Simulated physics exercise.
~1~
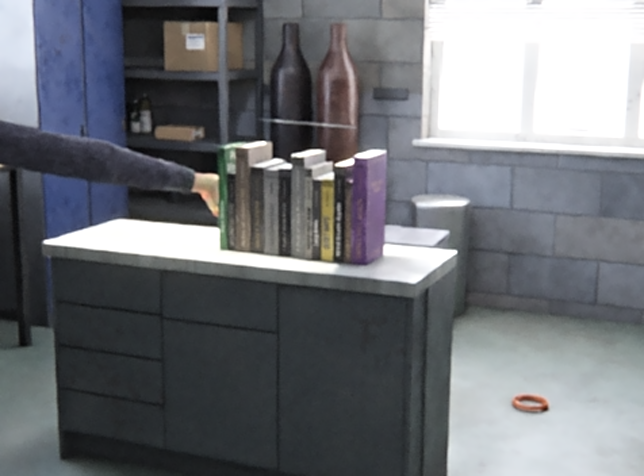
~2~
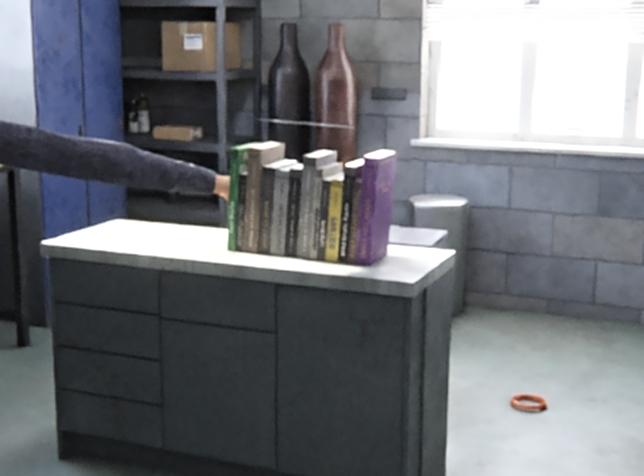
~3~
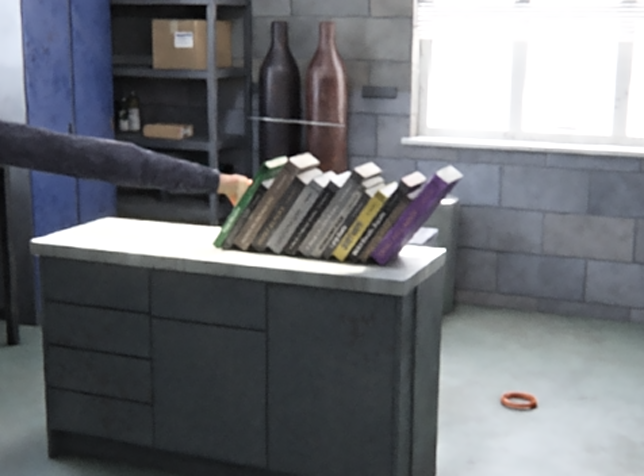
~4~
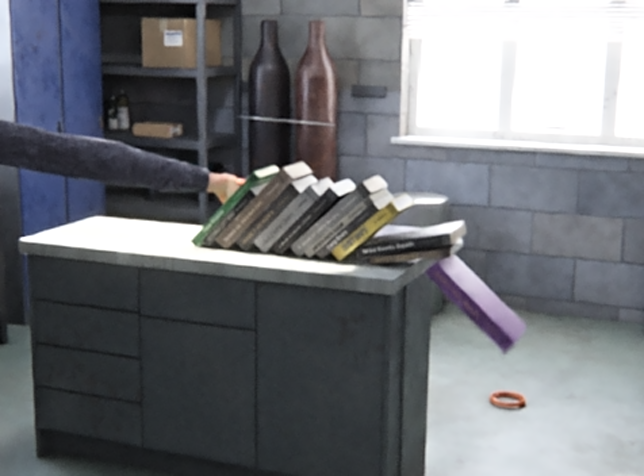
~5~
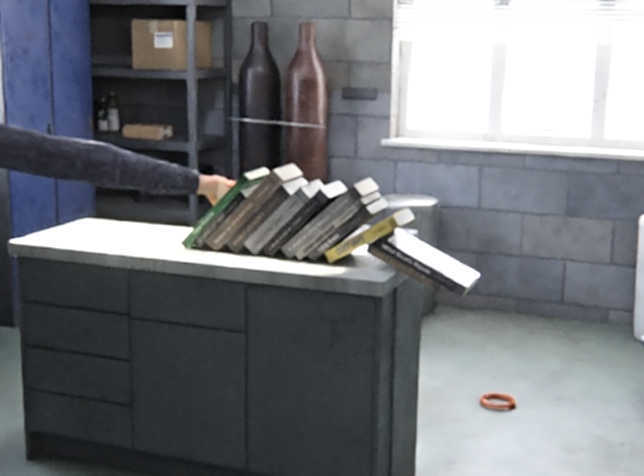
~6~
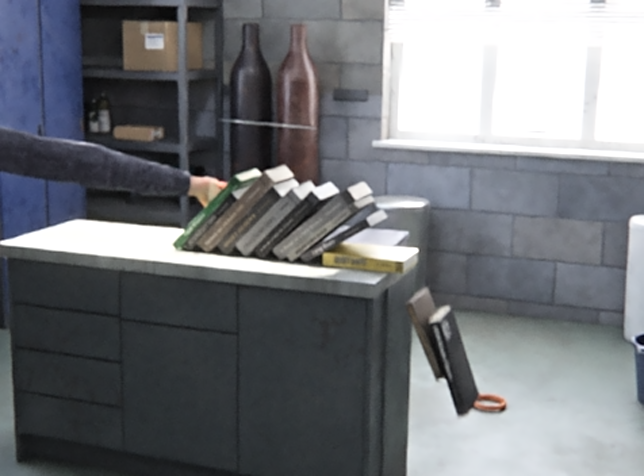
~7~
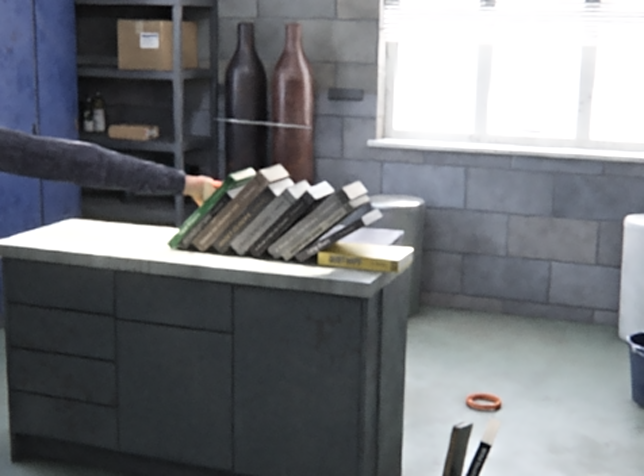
On a worktop, a hand pushes a book row over, and three fall off the edge.
